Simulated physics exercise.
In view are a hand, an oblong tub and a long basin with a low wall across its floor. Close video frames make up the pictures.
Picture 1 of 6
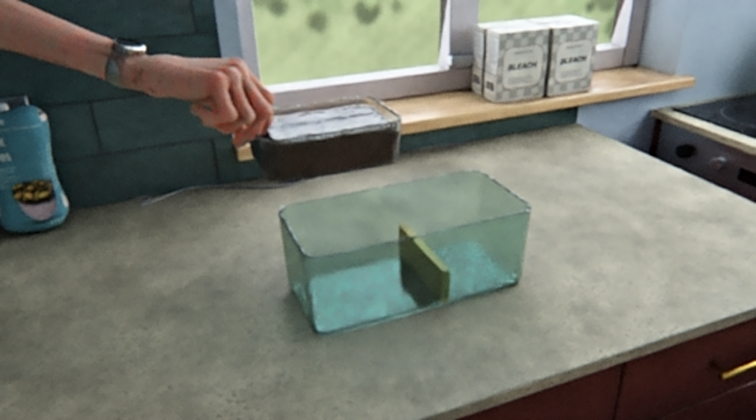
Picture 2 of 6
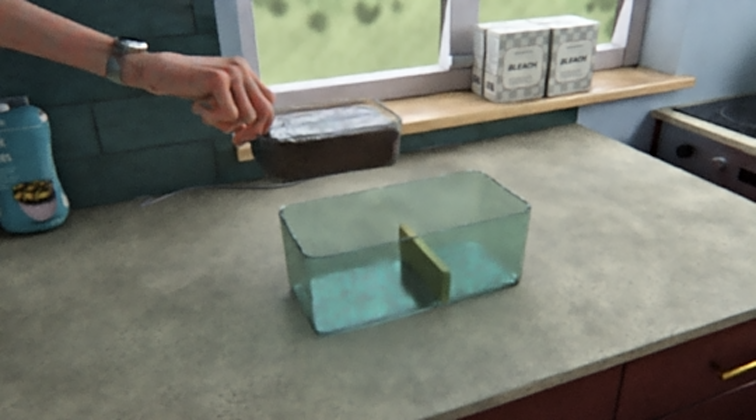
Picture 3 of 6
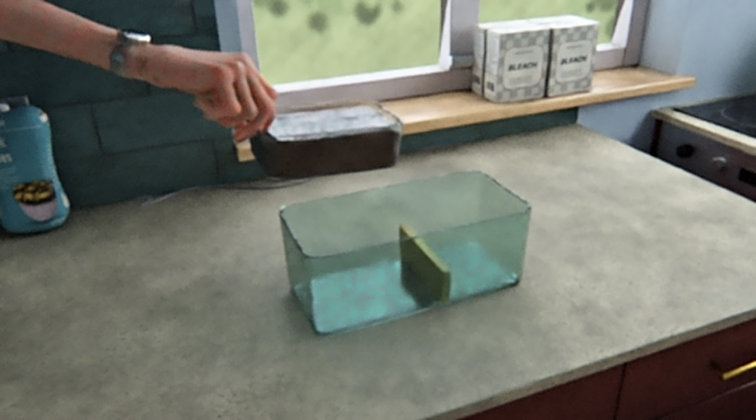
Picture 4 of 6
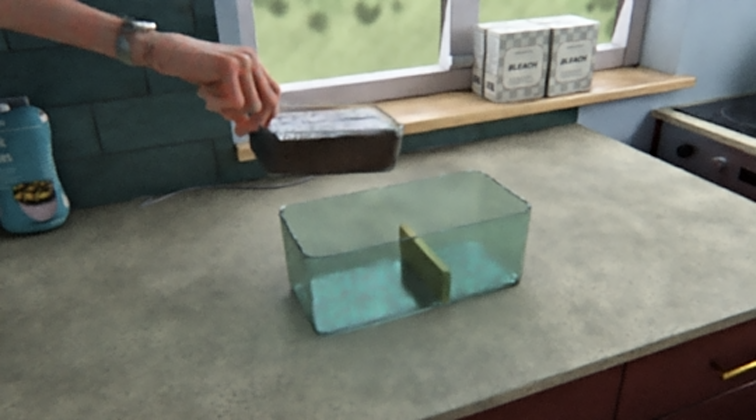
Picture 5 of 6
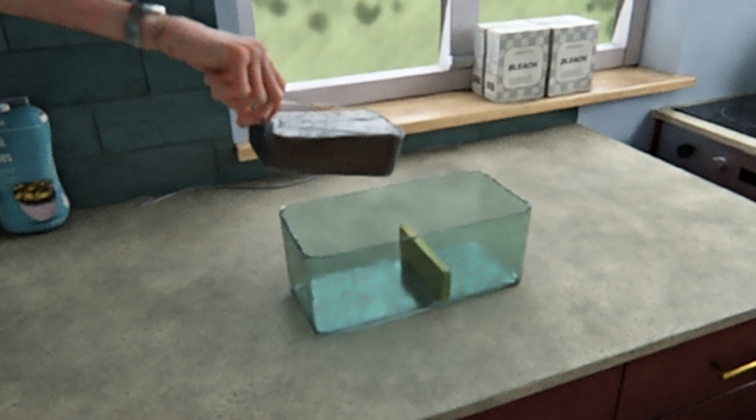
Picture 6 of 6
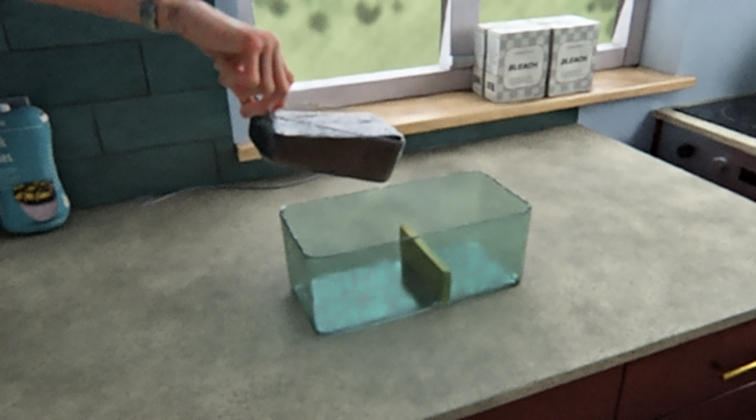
A hand holds an oblong tub of dark contents above a long, clear basin with a low wall across its floor, then gradually tilts the tub, its right end dipping slightly while the basin stays still on the counter.
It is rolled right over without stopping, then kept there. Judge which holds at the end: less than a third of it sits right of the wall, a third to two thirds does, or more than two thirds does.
The share right of the wall fails to exceed two thirds but reaches one third.
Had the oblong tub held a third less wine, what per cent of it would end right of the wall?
That works out to some 25 %.
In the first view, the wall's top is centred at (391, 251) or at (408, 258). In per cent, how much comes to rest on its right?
Record: Case 1 near 80 %, case 2 near 60 %.
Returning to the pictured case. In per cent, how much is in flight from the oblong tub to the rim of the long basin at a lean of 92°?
That works out near 35 percent.
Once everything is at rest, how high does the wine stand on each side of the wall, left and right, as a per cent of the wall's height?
Left: About 30; right: About 40.
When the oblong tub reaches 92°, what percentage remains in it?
10 per cent or so.
A moment on, the oblong tub is tipped on its side and 9 per cent is still to pour, 20 is left of the wall and 36 right of it.
Next, the oblong tub is tipped right over and 0 per cent is still to pour, 45 is left of the wall and 41 right of it.
Then the oblong tub is tipped right over and 0 per cent is still to pour, 48 is left of the wall and 45 right of it.
Later the oblong tub is tipped right over and 0 per cent is still to pour, 47 is left of the wall and 45 right of it.
In the end 47 per cent lies left of the wall, 45 right of it and 7 outside.
